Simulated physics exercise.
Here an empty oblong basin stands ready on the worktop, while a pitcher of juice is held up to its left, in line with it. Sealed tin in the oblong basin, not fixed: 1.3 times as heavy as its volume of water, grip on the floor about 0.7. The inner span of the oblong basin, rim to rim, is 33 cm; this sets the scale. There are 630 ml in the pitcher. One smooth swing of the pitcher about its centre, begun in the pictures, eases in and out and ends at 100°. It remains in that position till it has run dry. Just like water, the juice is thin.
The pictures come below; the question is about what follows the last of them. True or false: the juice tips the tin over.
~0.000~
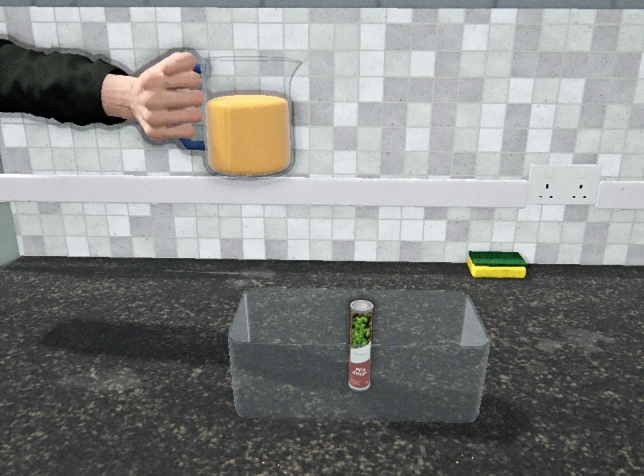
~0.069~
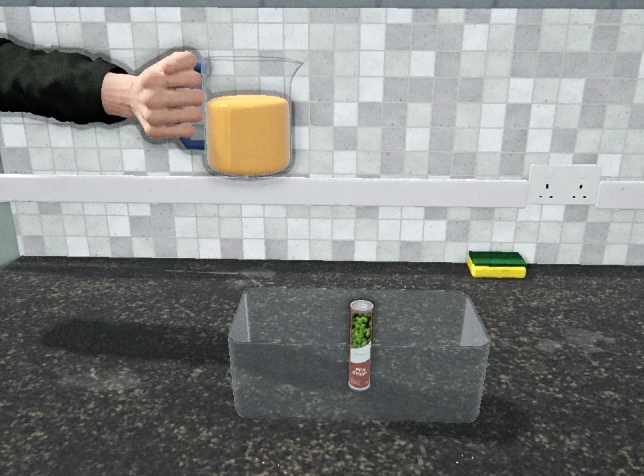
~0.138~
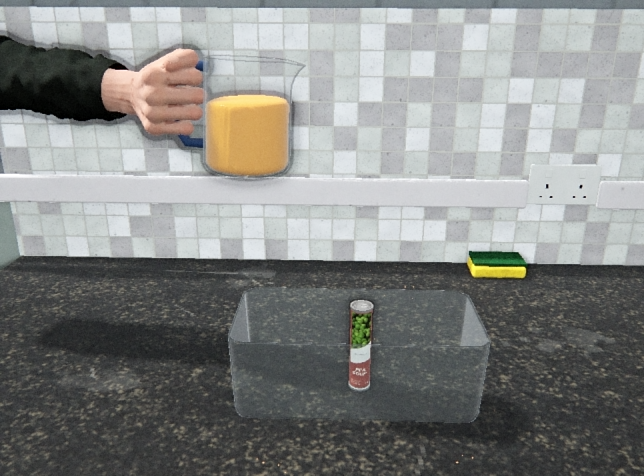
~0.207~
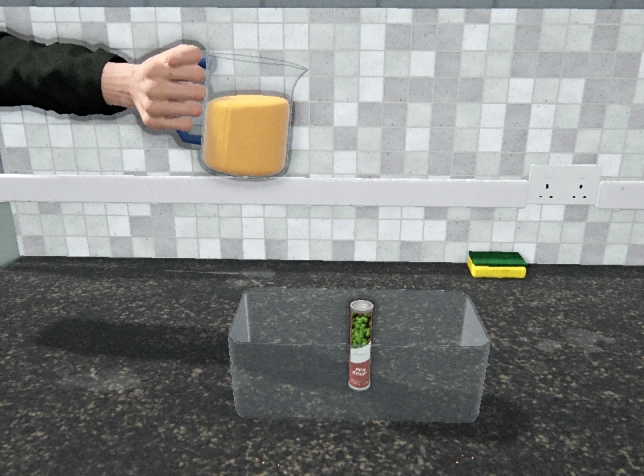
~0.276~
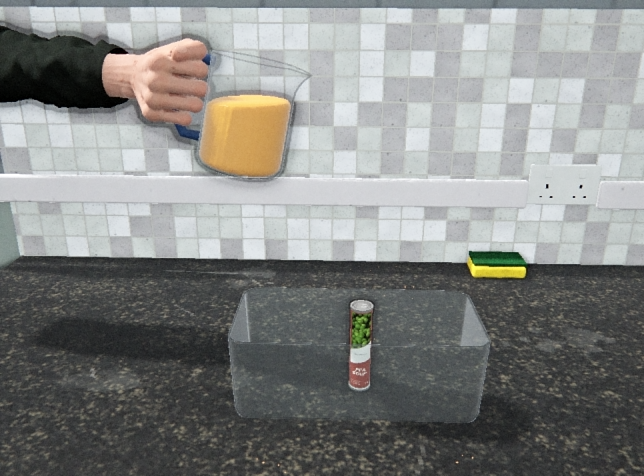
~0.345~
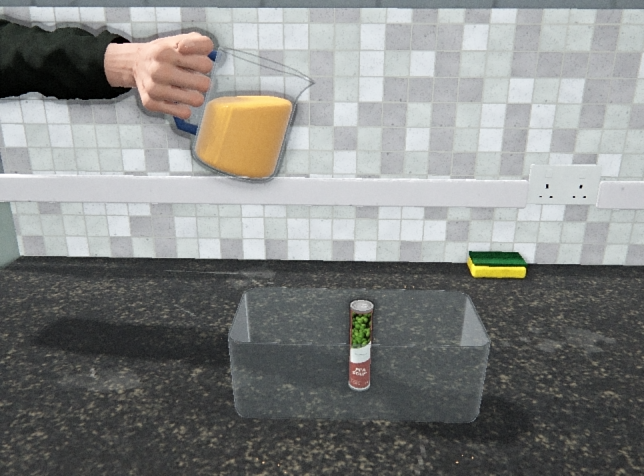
False.
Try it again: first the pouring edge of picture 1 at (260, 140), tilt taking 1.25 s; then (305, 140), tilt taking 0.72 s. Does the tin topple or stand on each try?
Try 1: Still standing; try 2: Tipped over.
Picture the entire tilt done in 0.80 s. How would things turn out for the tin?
The tin stays on its base.
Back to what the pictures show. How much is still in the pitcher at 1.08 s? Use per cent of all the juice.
44 in a hundred, give or take.
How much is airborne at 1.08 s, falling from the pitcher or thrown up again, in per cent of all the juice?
36 per cent, roughly.
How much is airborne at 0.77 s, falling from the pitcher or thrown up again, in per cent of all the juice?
Near 6 in a hundred.
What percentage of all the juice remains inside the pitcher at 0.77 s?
About 94 percent.
After 0.77 s the tilt is 67° and 94 per cent is still to pour; the tin stands where it began.
After 1.08 s the tilt is 95° and 44 per cent is still to pour; the tin stands where it began.
After 1.40 s the tilt is 100° and 9 per cent is still to pour; the tin stands where it began.
After 1.75 s the tilt is 100° and 1 per cent is still to pour; the tin stands where it began.
In the end the tin stands where it began.
